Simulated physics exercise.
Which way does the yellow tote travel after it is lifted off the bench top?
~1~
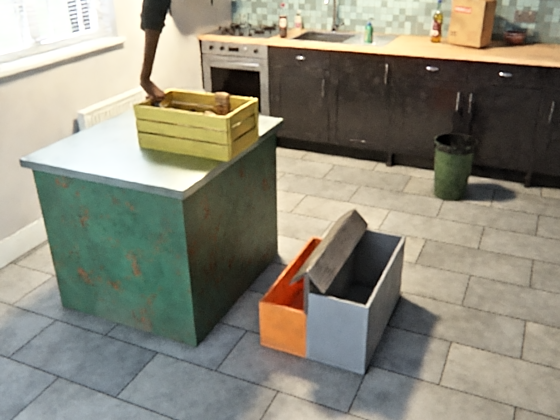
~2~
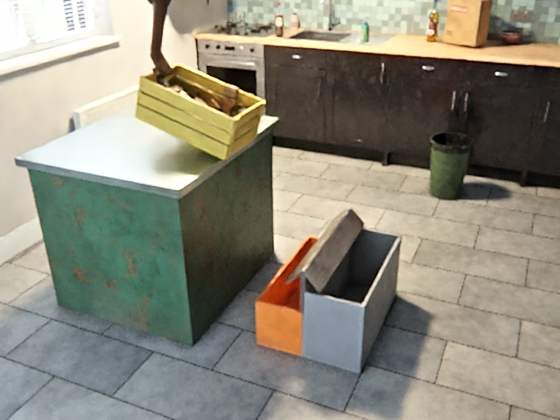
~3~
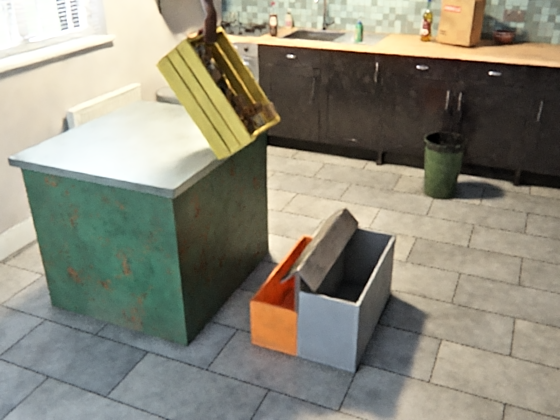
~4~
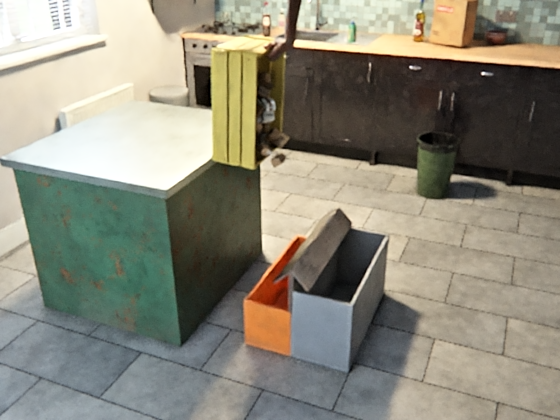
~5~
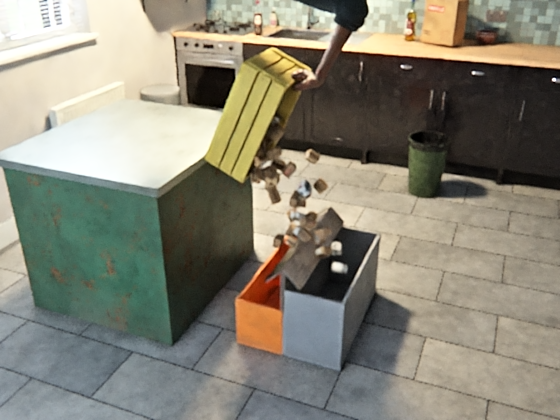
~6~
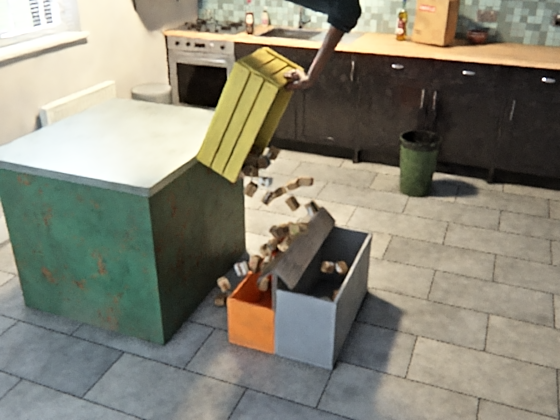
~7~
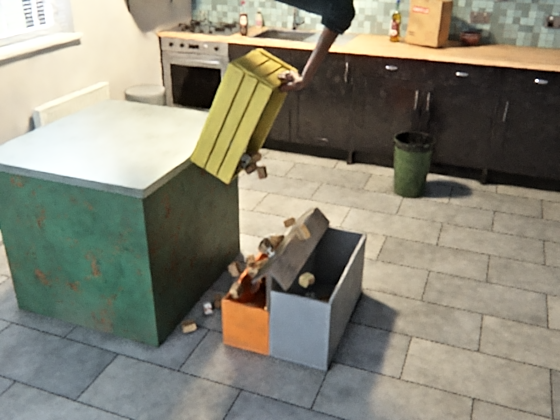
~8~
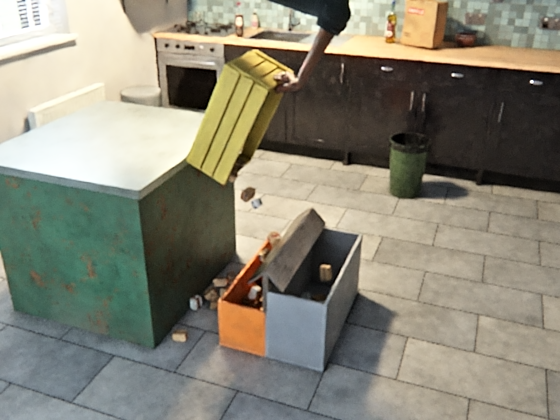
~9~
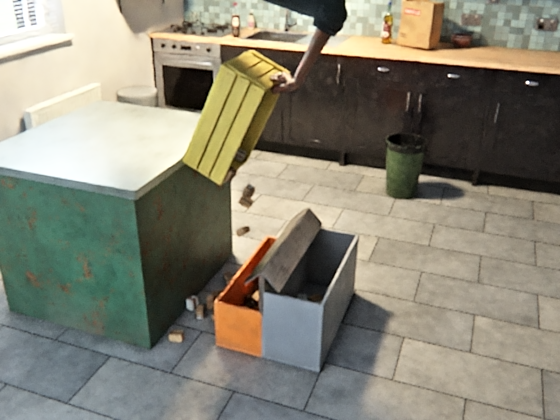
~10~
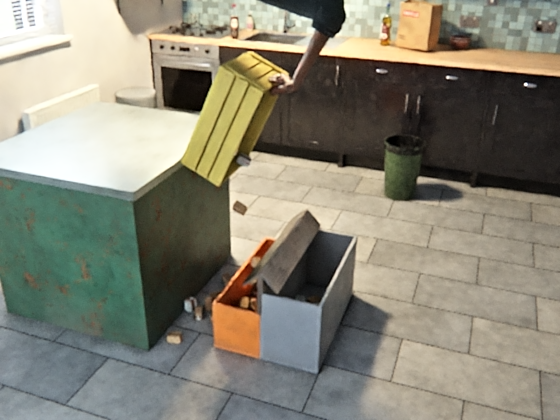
It moves to the right, past the edge of the bench.
